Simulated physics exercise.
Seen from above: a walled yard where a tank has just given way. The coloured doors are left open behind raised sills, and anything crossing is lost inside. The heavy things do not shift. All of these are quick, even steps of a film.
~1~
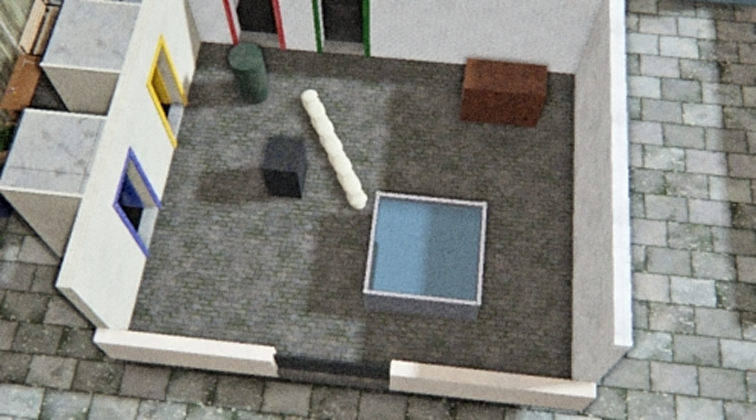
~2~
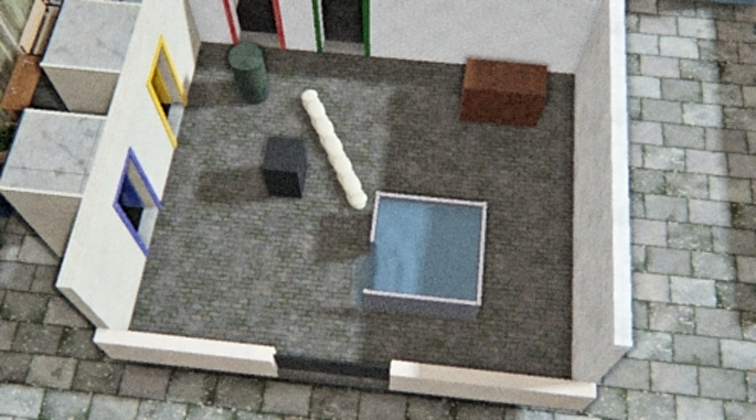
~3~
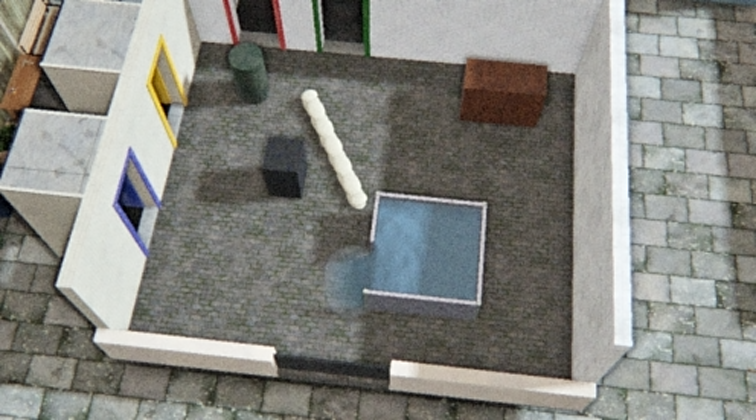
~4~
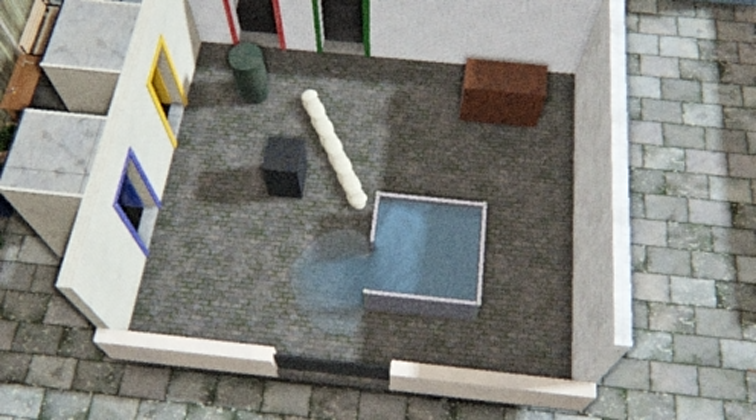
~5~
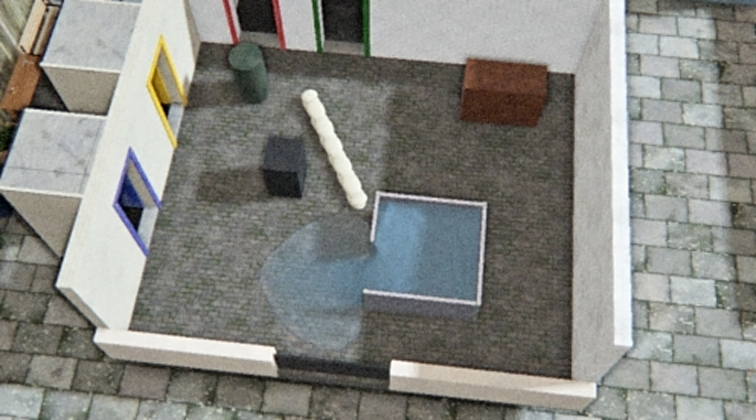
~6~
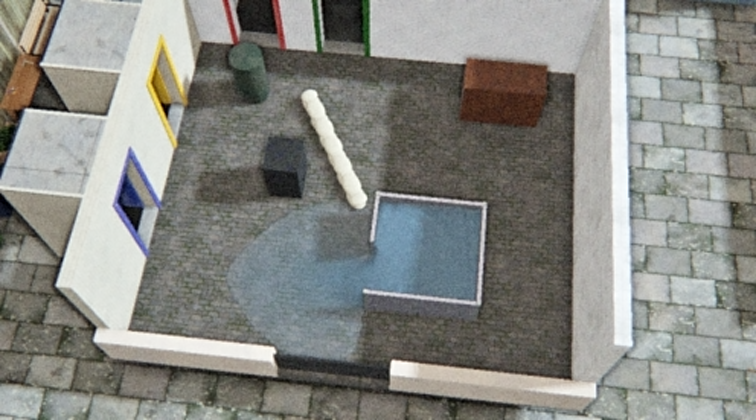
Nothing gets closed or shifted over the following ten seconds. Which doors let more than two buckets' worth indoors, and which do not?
In the end the blue door gets overwhelmed honestly, the yellow door copes honestly, the red door copes honestly, the green door copes honestly.
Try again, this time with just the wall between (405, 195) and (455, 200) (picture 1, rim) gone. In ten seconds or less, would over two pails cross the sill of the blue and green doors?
In that case the blue one stays within bounds and the green one breaks the limit.
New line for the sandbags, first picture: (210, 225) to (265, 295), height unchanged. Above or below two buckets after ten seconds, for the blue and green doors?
Outcome: The blue door stays inside the bound, the green door stays inside the bound.
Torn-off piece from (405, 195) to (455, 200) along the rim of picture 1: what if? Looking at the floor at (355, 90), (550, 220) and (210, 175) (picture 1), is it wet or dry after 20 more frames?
In turn: Inundated, then inundated, then untouched.
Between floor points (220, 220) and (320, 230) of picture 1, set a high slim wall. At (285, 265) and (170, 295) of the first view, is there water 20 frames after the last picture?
Result, in order: Swamped / swamped.
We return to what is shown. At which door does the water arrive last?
Looks like the one in green.
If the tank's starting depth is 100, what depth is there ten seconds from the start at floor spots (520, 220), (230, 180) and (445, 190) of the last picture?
I'd put them at close to 0 per cent, then 12 per cent, then 2 per cent.
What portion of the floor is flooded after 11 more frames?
That works out at 30 %.
A moment on, water covers 25 % of the floor; the blue door wet at the sill, nothing in, the yellow door not reached, the red door not reached, the green door not reached.
Next, water covers 30 % of the floor; the blue door over two buckets in, the yellow door not reached, the red door not reached, the green door not reached.
Then, water covers 35 % of the floor; the blue door far over two buckets in, the yellow door wet at the sill, nothing in, the red door not reached, the green door not reached.
Later, water covers 45 % of the floor; the blue door far over two buckets in, the yellow door wet at the sill, nothing in, the red door wet at the sill, nothing in, the green door wet at the sill, nothing in.
In the end, water covers 75 % of the floor; the blue door far over two buckets in, the yellow door under two buckets in, the red door wet at the sill, nothing in, the green door under two buckets in.
